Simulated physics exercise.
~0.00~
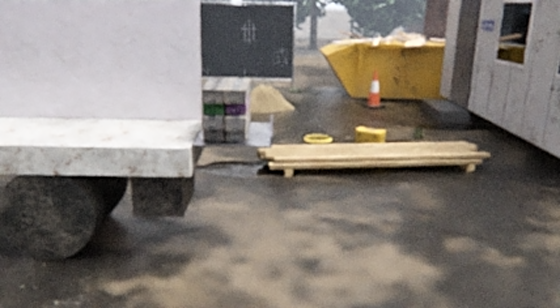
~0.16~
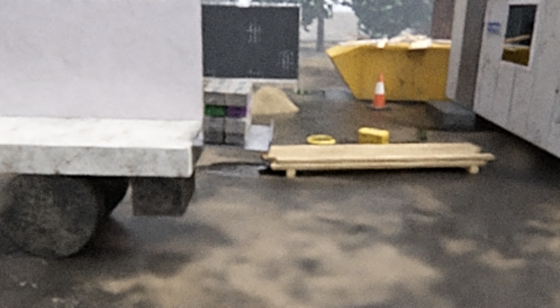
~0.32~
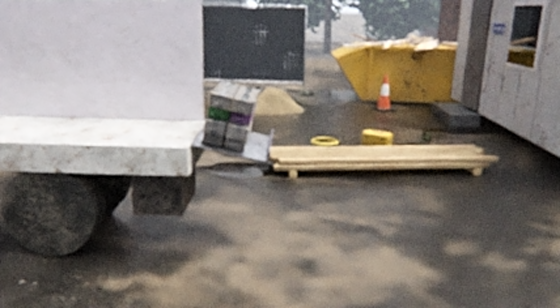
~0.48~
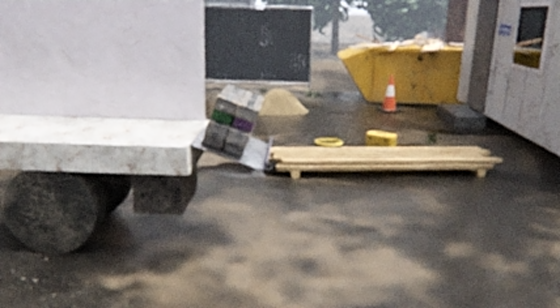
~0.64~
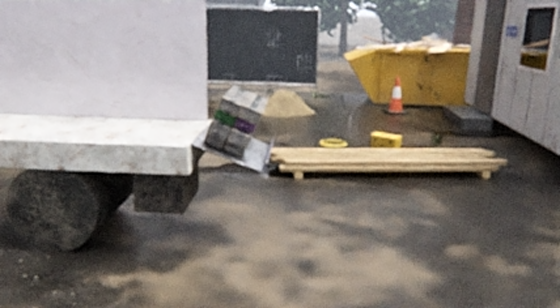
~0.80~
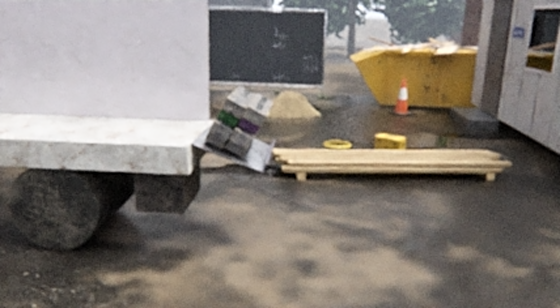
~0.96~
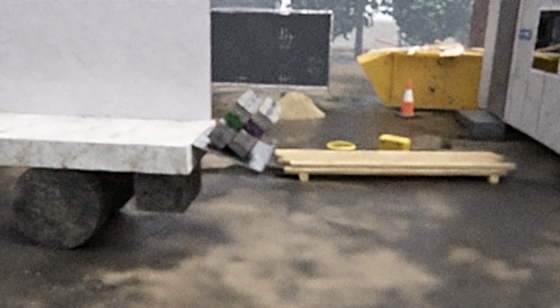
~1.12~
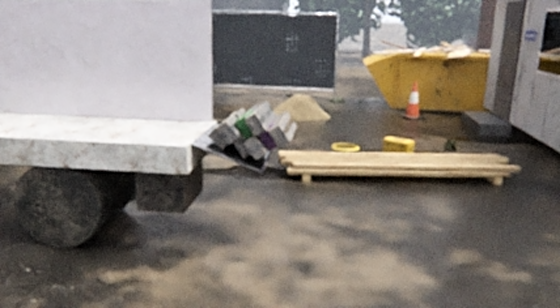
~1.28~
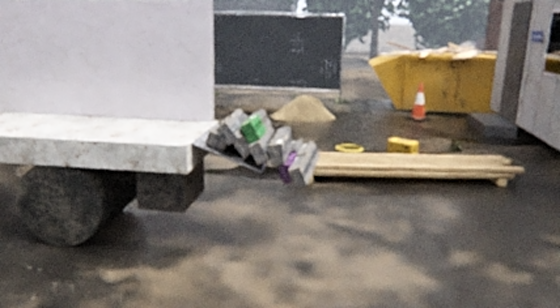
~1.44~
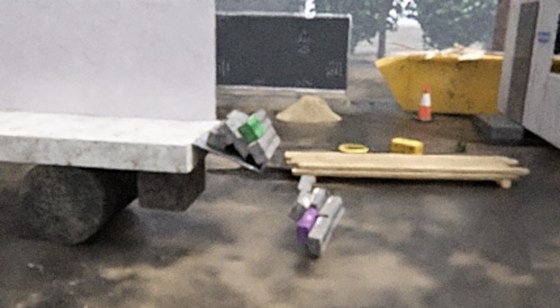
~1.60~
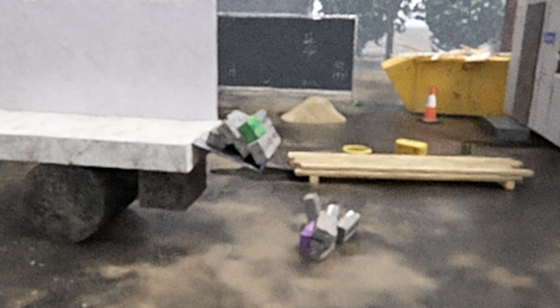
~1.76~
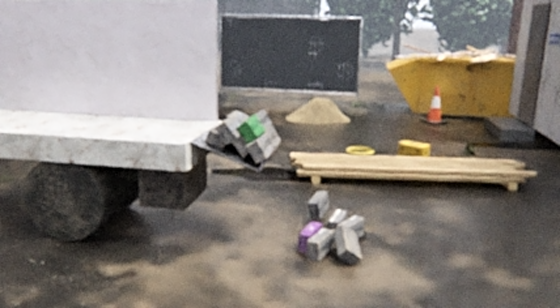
A stack of grey boxes on the back of a lorry tipped to the right as its platform dipped, then slumped and slid until several, including the purple-labelled one, tumbled onto the ground, while the green-labelled one stayed leaning with the rest on the slope.
